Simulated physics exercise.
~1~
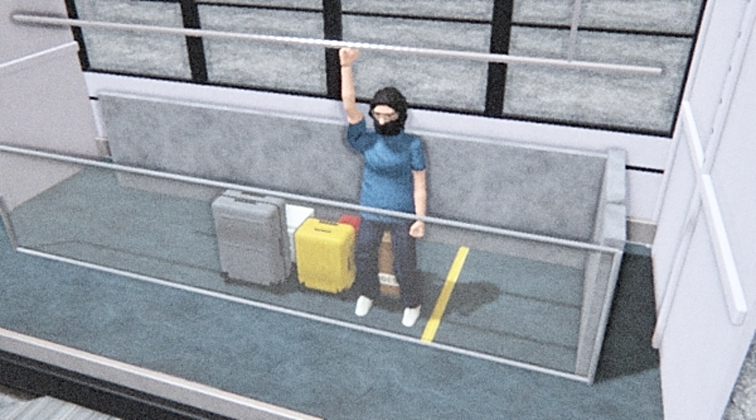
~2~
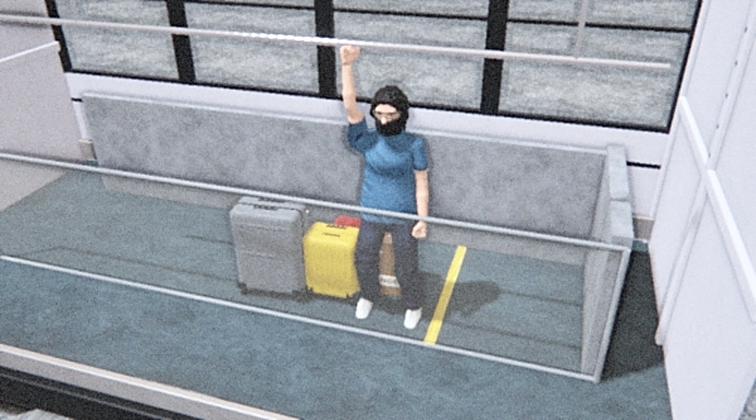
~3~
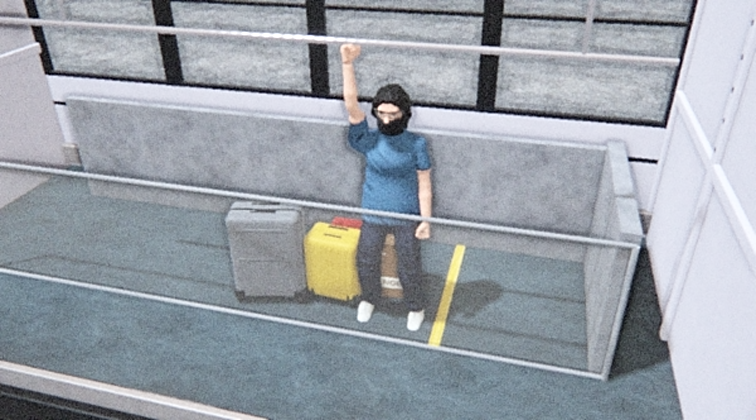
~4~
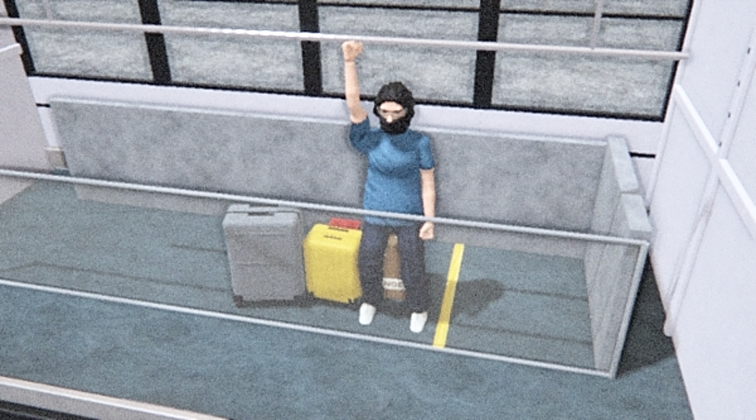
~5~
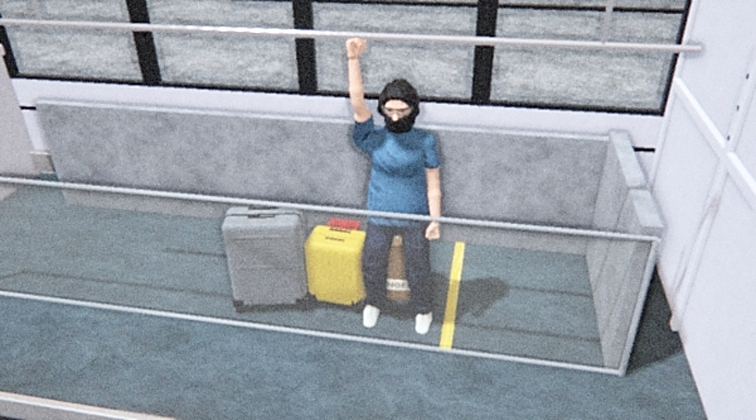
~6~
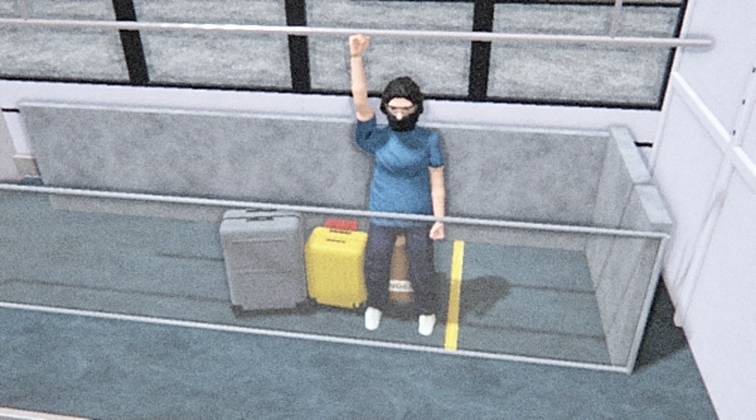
In a tram bay, two upright suitcases shift slightly right, then rest before the yellow line.
